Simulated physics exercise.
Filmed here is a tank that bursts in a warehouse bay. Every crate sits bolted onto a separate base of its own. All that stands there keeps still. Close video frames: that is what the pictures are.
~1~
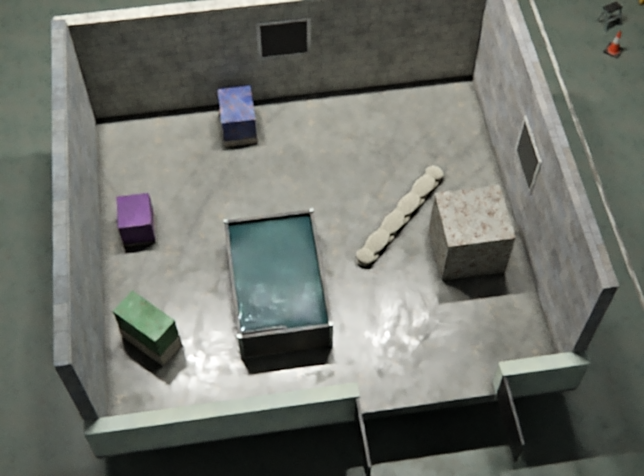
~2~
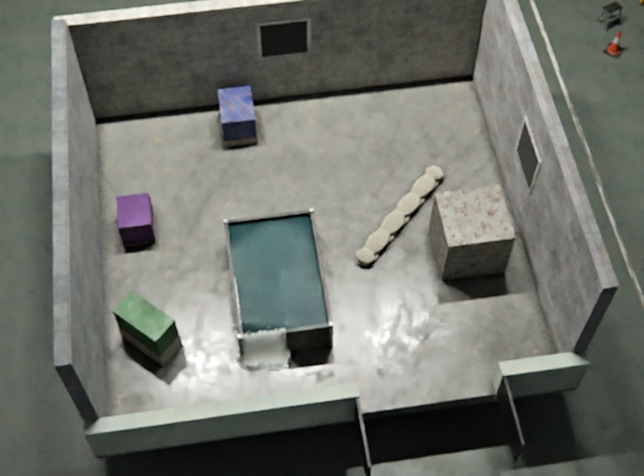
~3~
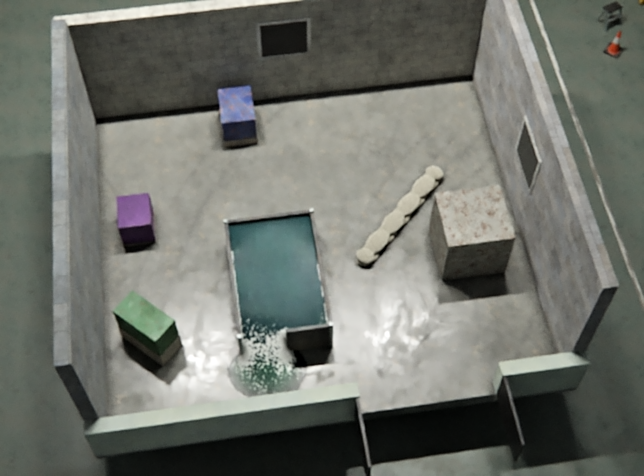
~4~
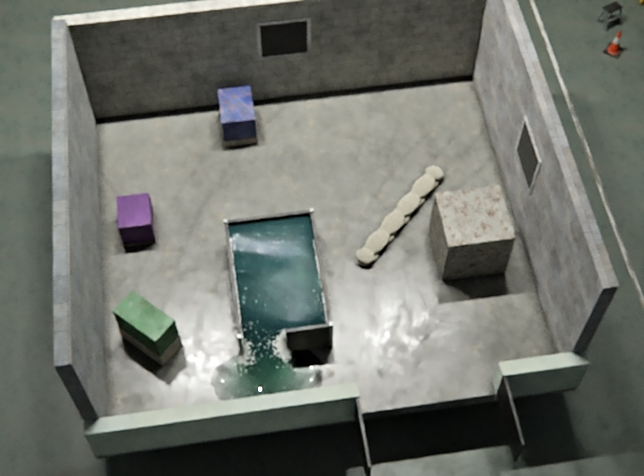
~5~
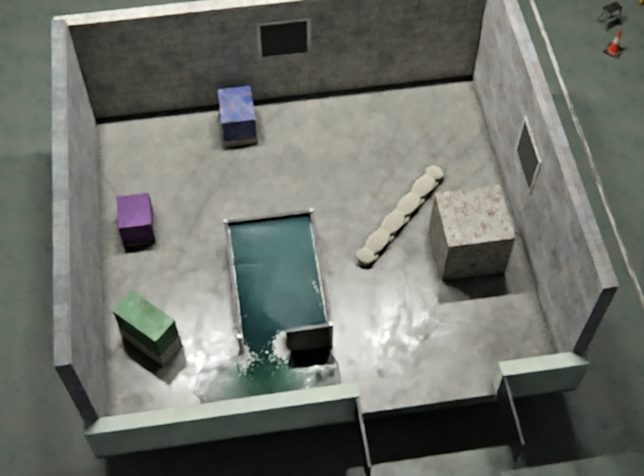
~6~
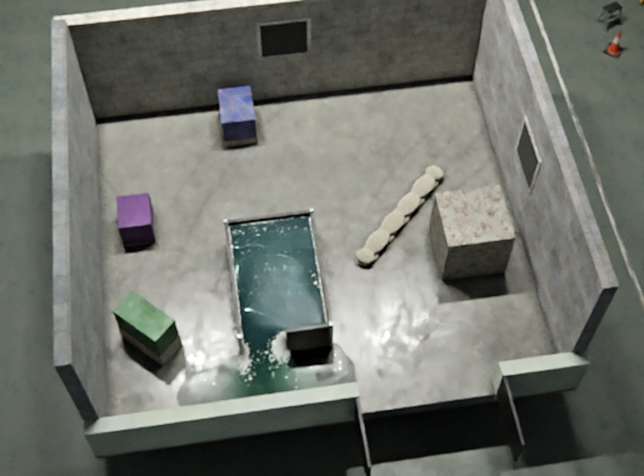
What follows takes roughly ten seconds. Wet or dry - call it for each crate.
Calls: Blue crate - dry; green crate - dry; purple crate - wet.
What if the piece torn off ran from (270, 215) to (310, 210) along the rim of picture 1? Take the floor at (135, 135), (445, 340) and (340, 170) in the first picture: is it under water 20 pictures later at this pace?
Taking the points one after the other, they come out inundated, not soaked and inundated.
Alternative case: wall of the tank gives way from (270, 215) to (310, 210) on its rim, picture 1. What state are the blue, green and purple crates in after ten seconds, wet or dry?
Blue: Flooded, green: Clear, purple: Flooded.
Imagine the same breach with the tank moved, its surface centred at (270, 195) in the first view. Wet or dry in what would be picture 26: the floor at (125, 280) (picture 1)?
By that frame the spot is drenched.
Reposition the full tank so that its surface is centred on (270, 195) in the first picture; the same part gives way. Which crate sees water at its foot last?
Answer: The one in blue.
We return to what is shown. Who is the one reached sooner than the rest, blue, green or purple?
That would be the crate marked green.
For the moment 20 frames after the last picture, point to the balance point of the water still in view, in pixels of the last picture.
Somewhere near (261, 326).
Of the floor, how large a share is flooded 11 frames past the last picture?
That's roughly 25 per cent.
A moment on, water covers 10 % of the floor; the blue crate not reached, the green crate not reached, the purple crate not reached.
Next, water covers 25 % of the floor; the blue crate not reached, the green crate water round its plinth, the purple crate not reached.
Then, water covers 40 % of the floor; the blue crate not reached, the green crate water round its plinth, the purple crate water round its plinth.
Later, water covers 55 % of the floor; the blue crate water round its plinth, the green crate water round its plinth, the purple crate water round its plinth.
In the end, water covers 85 % of the floor; the blue crate stayed above the water, the green crate stayed above the water, the purple crate was topped.
